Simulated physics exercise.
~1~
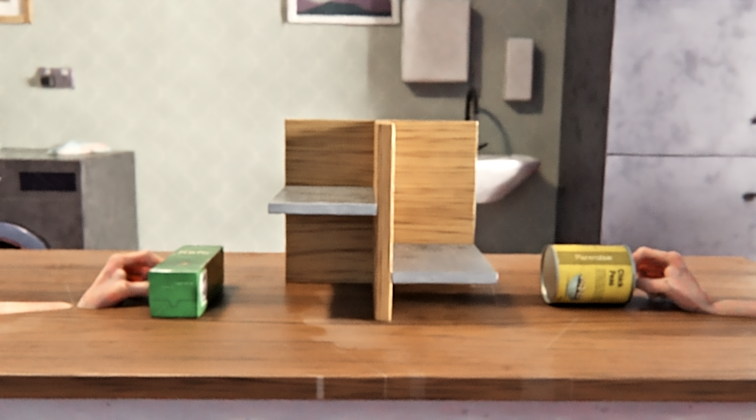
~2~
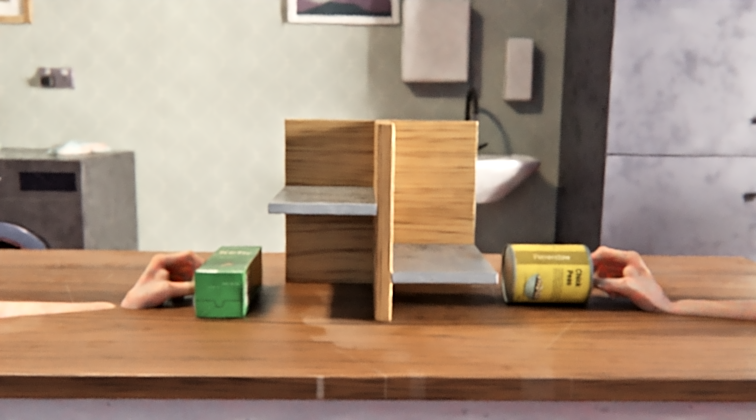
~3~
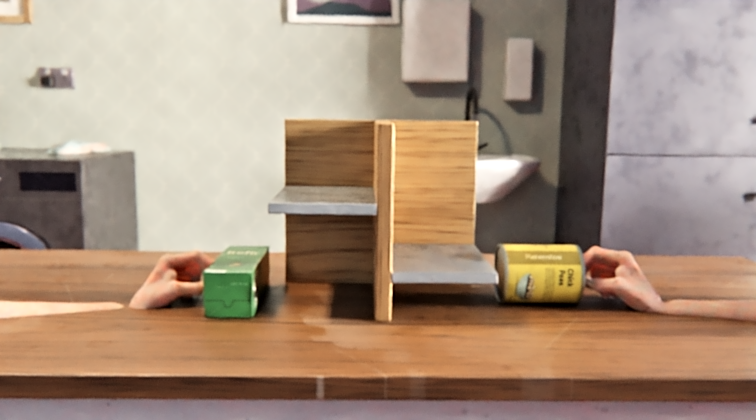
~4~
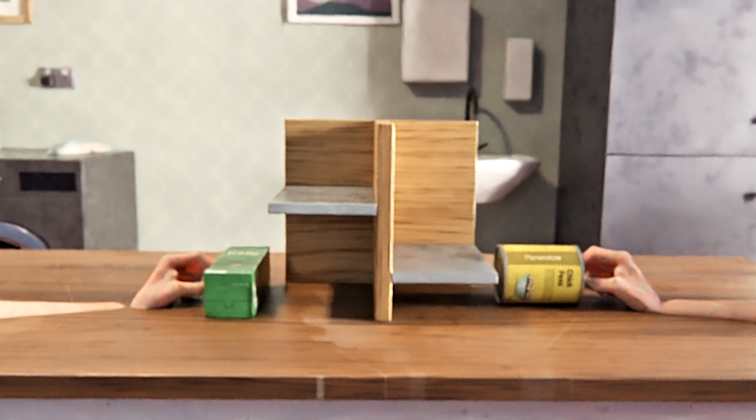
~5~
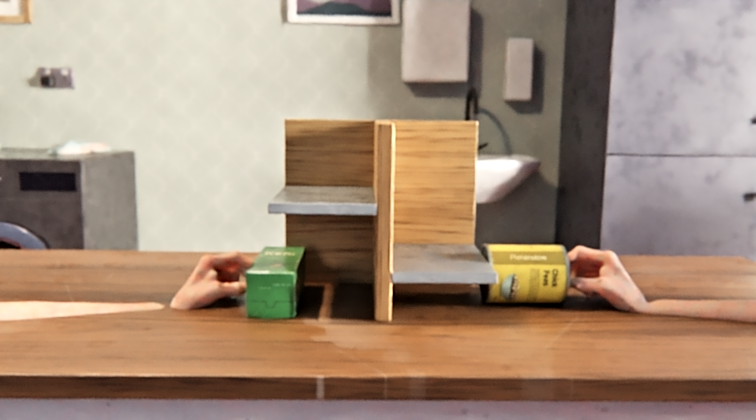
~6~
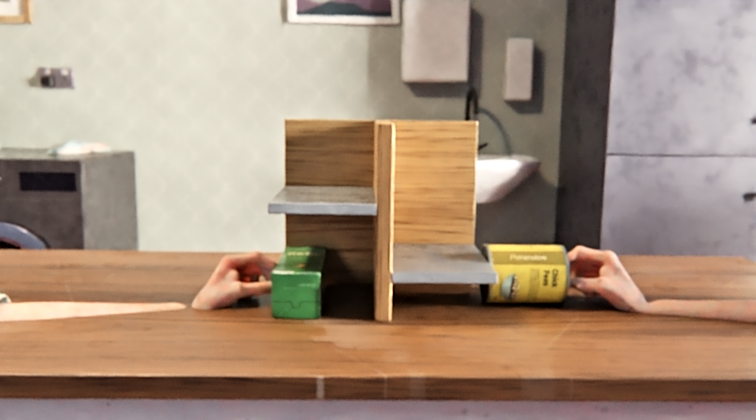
A green carton and a yellow tin, both lying on their sides, were pushed by hands from the left and right toward a low wooden rack; the carton slid in under its shelf, while the tin stopped at the other shelf's edge.
